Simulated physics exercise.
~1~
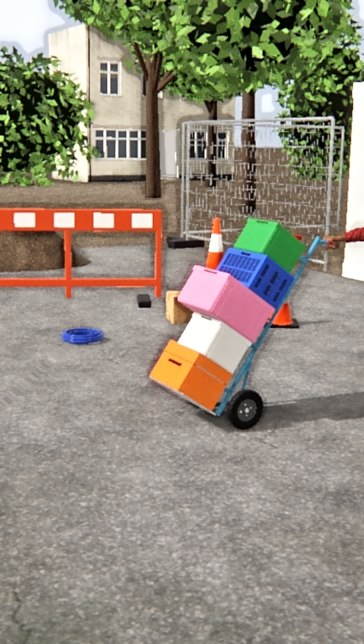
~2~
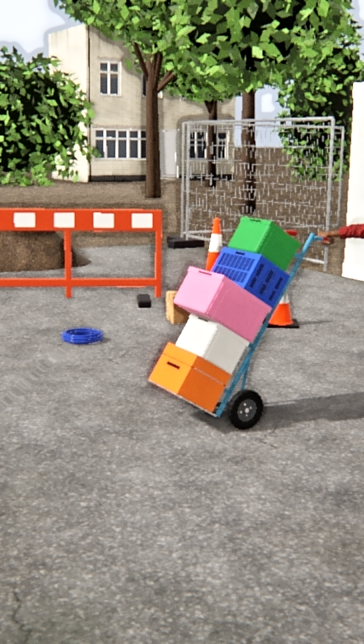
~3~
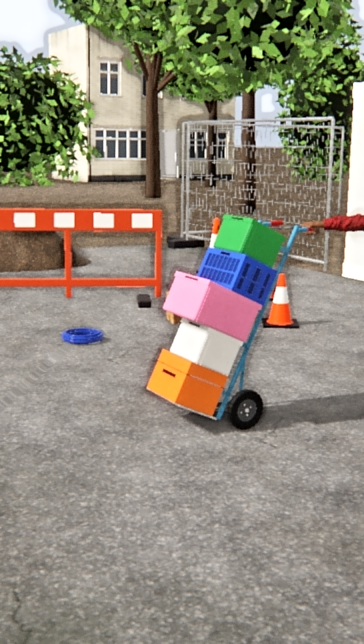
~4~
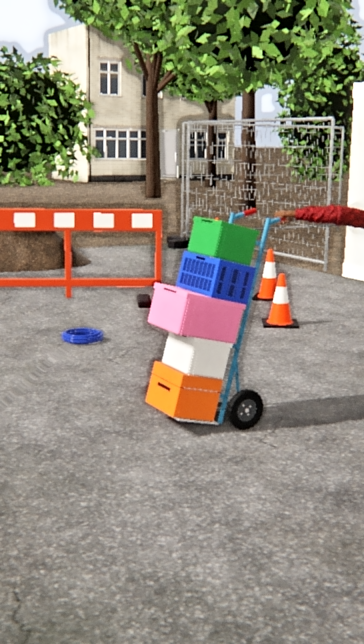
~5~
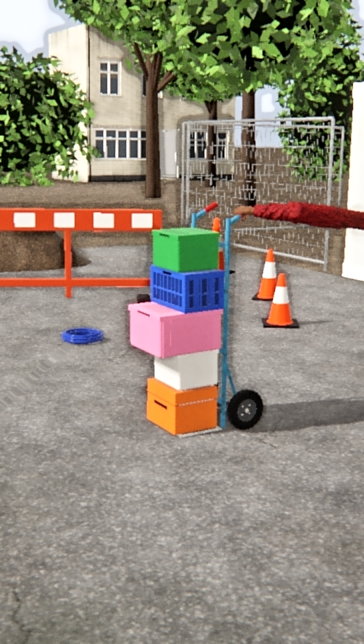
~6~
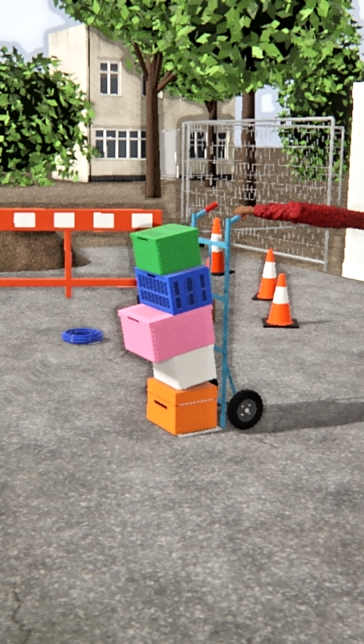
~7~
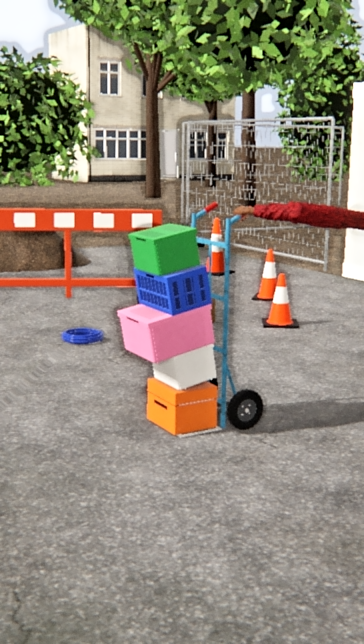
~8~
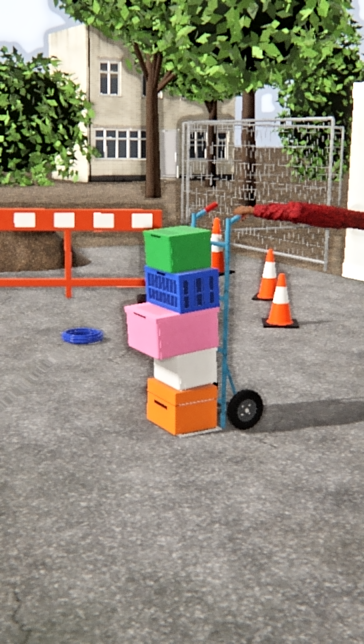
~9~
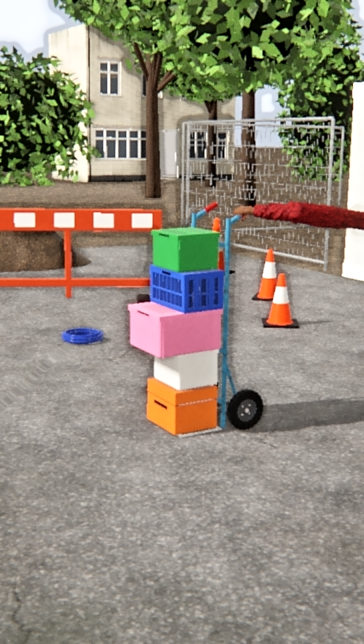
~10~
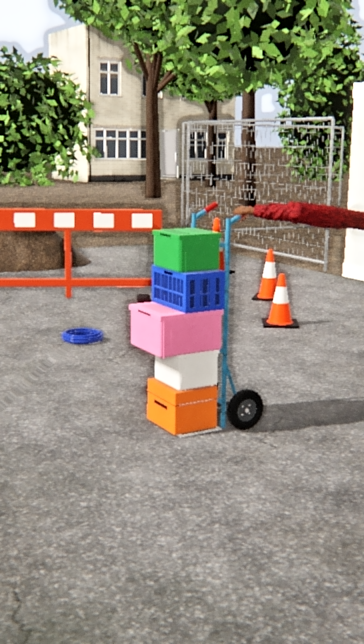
To begin with, a blue hand truck leans back to the right on a paved yard, held by a red-sleeved arm and carrying five stacked boxes, orange at the bottom, then white, pink, blue and green. The arm swings the truck upright, and the stack turns with it until the plate meets the ground. The truck stops, but the four upper boxes keep tipping to the left together, while the orange one stays flat. They hang there briefly, then rock back to the right. Finally they settle, and all five stand stacked beside the upright truck.
